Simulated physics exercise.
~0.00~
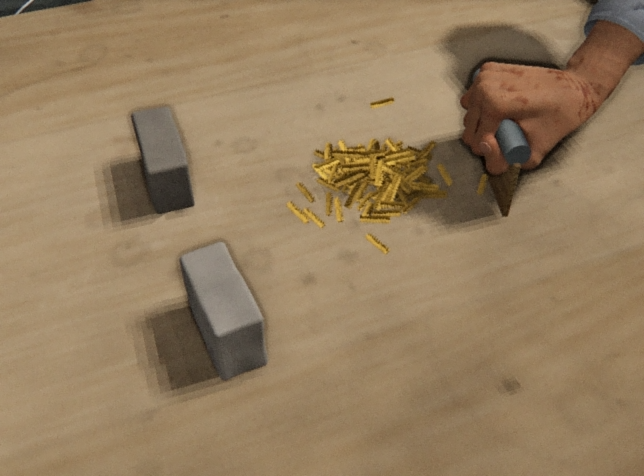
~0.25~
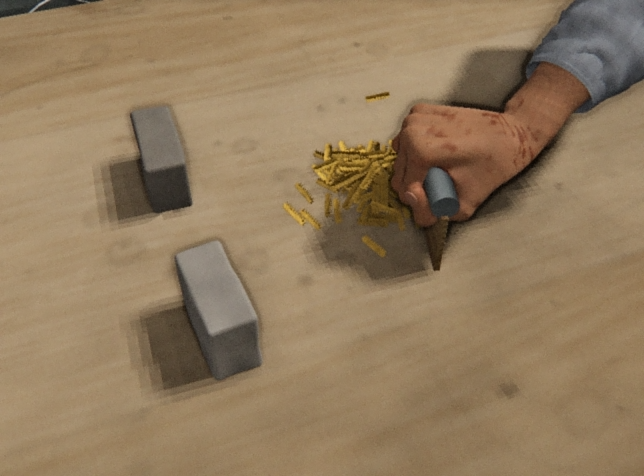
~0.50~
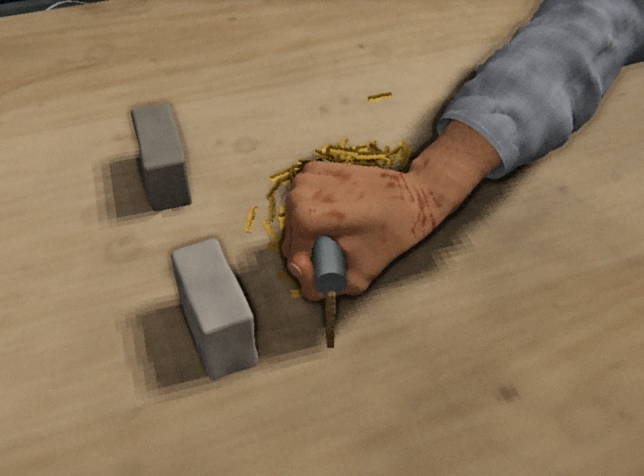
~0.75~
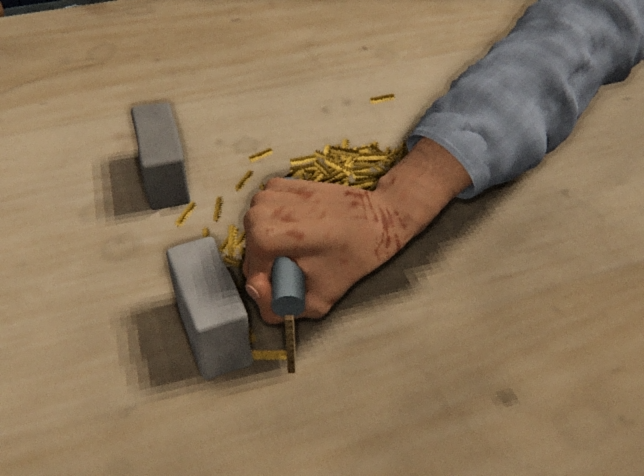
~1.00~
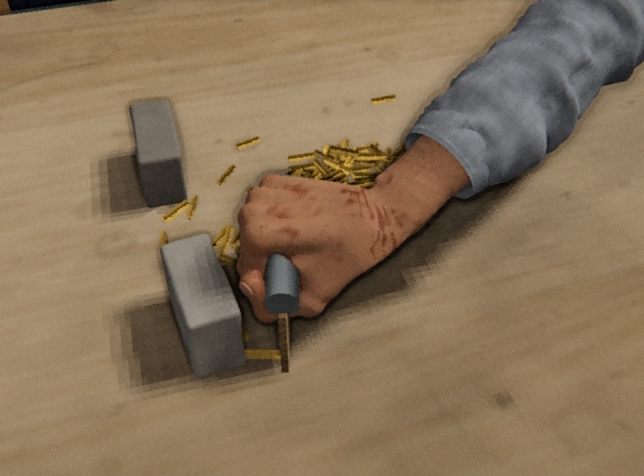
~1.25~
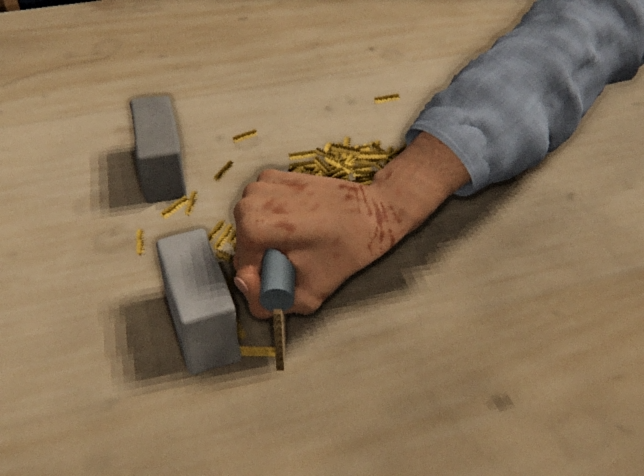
In this clip, a hand holding a scraper sweeps leftwards and downwards through a pile of yellow pasta pieces on a wooden table, slowing beside the nearer of two grey blocks, with most pieces still short of the blocks and a few scattered near the gap.
